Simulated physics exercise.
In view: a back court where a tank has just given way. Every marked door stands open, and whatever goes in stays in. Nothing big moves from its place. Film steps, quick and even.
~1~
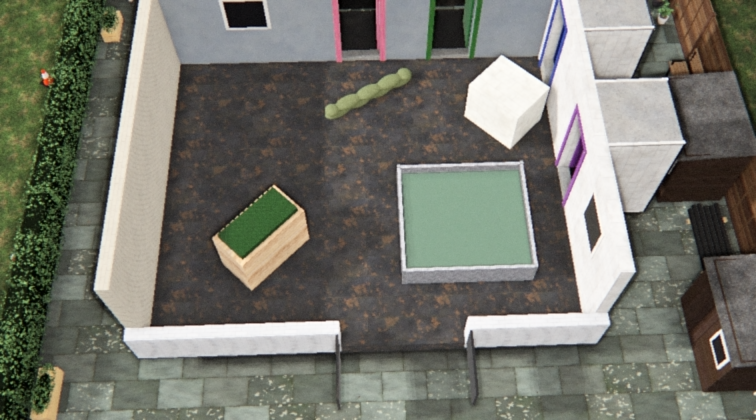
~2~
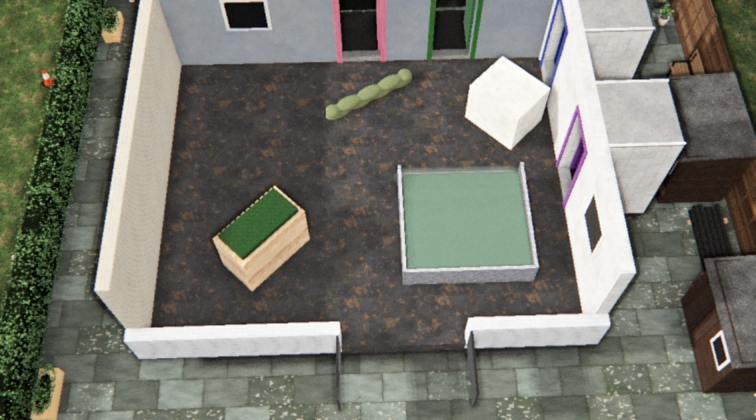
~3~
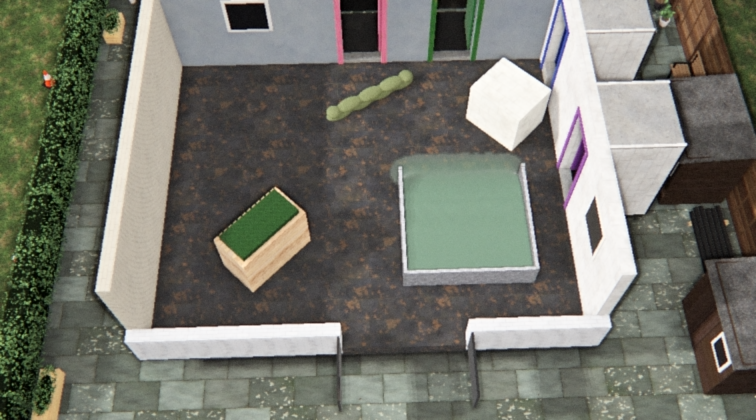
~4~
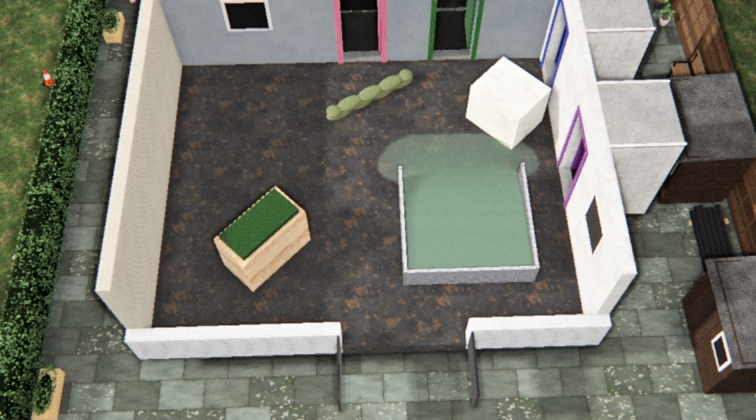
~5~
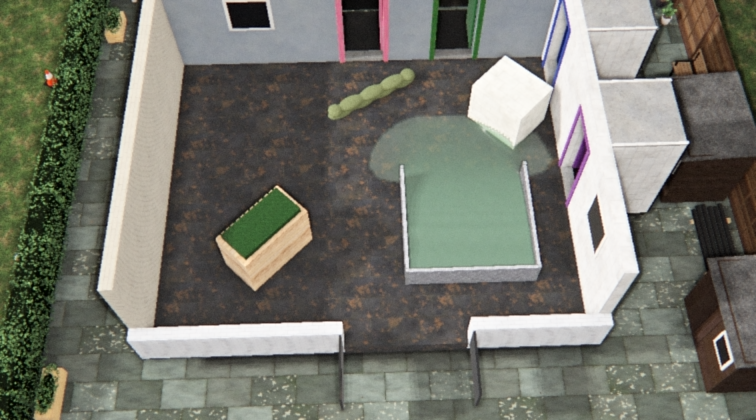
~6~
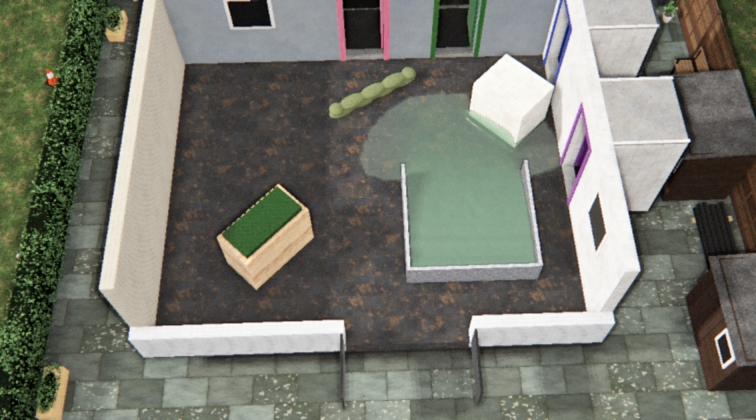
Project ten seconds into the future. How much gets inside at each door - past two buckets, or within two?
The blue door within two, the pink door within two, the purple door past two, the green door past two.
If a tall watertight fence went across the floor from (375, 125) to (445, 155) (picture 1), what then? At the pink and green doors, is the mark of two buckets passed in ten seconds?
Result - pink door: Misses the threshold; green door: Clears the threshold.
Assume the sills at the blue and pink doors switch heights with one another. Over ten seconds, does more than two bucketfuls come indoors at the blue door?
Note: Blue door ends up above the limit.
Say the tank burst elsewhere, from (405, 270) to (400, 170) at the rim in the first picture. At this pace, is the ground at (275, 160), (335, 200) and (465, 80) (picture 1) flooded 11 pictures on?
One by one: Waterlogged; waterlogged; unsoaked.
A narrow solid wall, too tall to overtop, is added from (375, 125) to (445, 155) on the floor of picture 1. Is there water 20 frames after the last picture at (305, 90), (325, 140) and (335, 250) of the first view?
Taking the three spots in turn, they are inundated, inundated and unwetted.
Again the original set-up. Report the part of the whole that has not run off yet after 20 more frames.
Estimate: Some 92 %.
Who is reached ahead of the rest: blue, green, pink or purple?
Clearly the green-painted one.
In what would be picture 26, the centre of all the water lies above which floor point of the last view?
Around pixel (440, 149) of the last picture.
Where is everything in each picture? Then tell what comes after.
The first frame shows the tank at (465, 216) is whole and still.
In the second frame, the front is at a hidden place, out from the gap on the tank's far side.
In the third frame, the front is at (521, 166), out from the gap on the tank's far side.
In the fourth frame, water pours out on the tank's far side and has run to (521, 145).
In the fifth frame, water pours out on the tank's far side and has run to (532, 137).
In the sixth frame, water pours out on the tank's far side and has run to (410, 101).
A moment on, water covers 20 % of the floor; the blue door not reached, the pink door not reached, the purple door not reached, the green door under two buckets in.
Next, water covers 25 % of the floor; the blue door wet at the sill, nothing in, the pink door wet at the sill, nothing in, the purple door wet at the sill, nothing in, the green door far over two buckets in.
Then, water covers 45 % of the floor; the blue door wet at the sill, nothing in, the pink door wet at the sill, nothing in, the purple door under two buckets in, the green door far over two buckets in.
Later, water covers 75 % of the floor; the blue door wet at the sill, nothing in, the pink door wet at the sill, nothing in, the purple door over two buckets in, the green door far over two buckets in.
In the end, water covers 95 % of the floor; the blue door wet at the sill, nothing in, the pink door wet at the sill, nothing in, the purple door over two buckets in, the green door far over two buckets in.
